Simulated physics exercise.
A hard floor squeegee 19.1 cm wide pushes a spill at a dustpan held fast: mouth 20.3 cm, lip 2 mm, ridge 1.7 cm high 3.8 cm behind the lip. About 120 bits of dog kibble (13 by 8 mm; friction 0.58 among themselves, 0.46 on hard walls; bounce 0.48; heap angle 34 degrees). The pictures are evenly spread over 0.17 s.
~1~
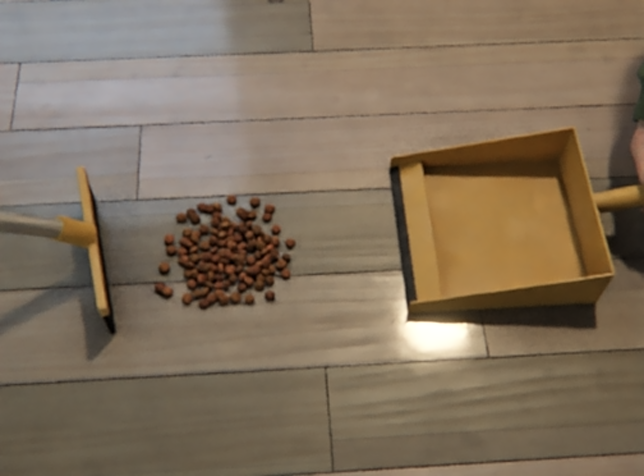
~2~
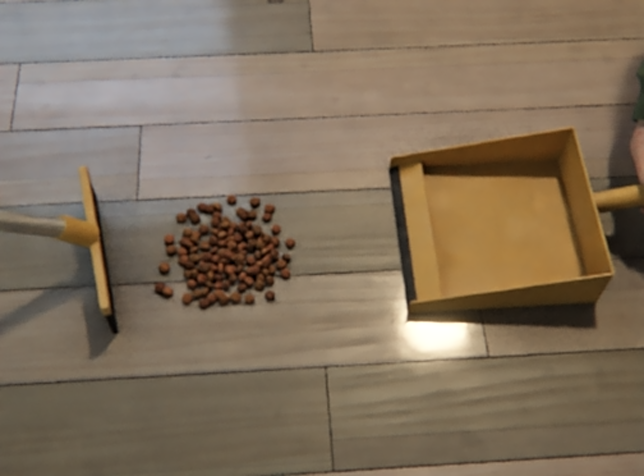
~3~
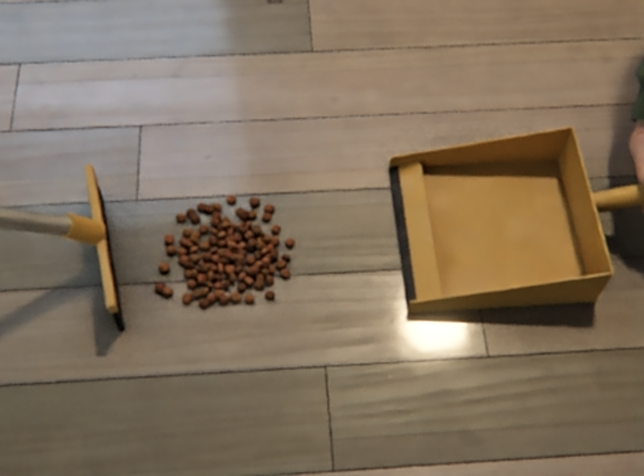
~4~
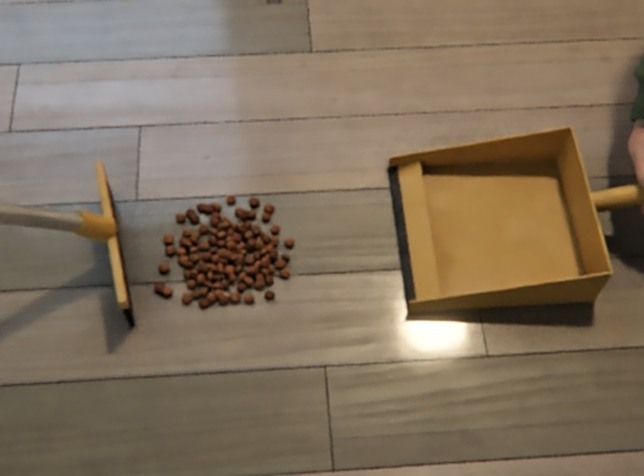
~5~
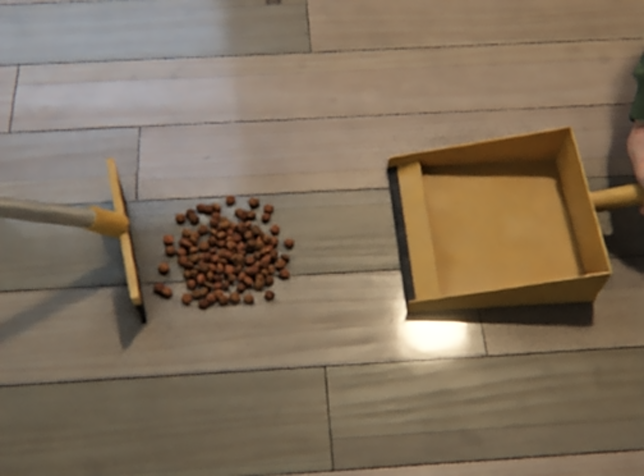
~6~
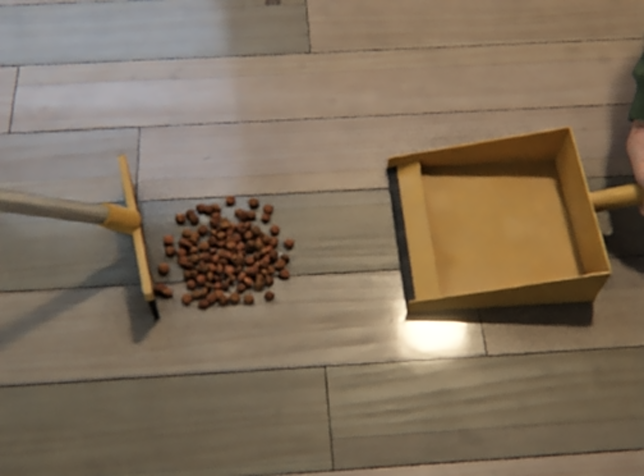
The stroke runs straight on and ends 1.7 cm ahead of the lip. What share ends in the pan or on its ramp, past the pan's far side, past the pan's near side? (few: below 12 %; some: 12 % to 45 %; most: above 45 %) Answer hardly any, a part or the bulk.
Pan a part, far side a part, near side hardly any.
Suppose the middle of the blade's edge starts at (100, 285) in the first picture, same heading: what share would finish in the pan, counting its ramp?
About 15 per cent.
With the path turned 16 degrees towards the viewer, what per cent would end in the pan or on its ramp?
Then about 25 per cent.
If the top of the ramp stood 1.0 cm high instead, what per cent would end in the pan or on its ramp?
It would be near 25 per cent.
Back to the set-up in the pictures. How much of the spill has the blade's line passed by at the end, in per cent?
About 25 per cent.
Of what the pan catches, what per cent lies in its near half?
Roughly 0 per cent.
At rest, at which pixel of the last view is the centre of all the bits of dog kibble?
Around (383, 207).
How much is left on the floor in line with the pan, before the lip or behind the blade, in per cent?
About 65 per cent.
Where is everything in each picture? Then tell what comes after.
In the first frame, blade from (104, 311) to (83, 175), moved 0.0 cm, 0 of the pieces shifted so far; middle of the pieces at (232, 251); pan at (504, 232).
In the second frame, blade from (106, 310) to (85, 175), moved 0.2 cm, 0 of the pieces shifted so far; middle of the pieces at (232, 251).
In the third frame, blade from (113, 307) to (91, 173), moved 1.0 cm, 0 of the pieces shifted so far; middle of the pieces at (232, 251).
In the fourth frame, blade from (124, 304) to (101, 170), moved 2.2 cm, 0 of the pieces shifted so far; middle of the pieces at (231, 251).
In the fifth frame, blade from (136, 299) to (112, 167), moved 3.7 cm, 0 of the pieces shifted so far; middle of the pieces at (231, 251).
In the sixth frame, blade from (149, 295) to (124, 164), moved 5.1 cm, 0 of the pieces shifted so far; middle of the pieces at (231, 251); pan at (501, 231).
Then, 0.33 s after the last picture, middle of the blade 17 cm from the lip; 0 % over the lip, far side 0 %, near side 0 %.
Then, 0.55 s after the last picture, middle of the blade 9 cm from the lip; 0 % over the lip, far side 10 %, near side 0 %.
Then, 0.88 s after the last picture, middle of the blade 4 cm from the lip; 15 % over the lip, far side 20 %, near side 0 %.
In the end, pan 15 %, far side 20 %, near side 0 %, in front of the lip or behind the blade 65 %.
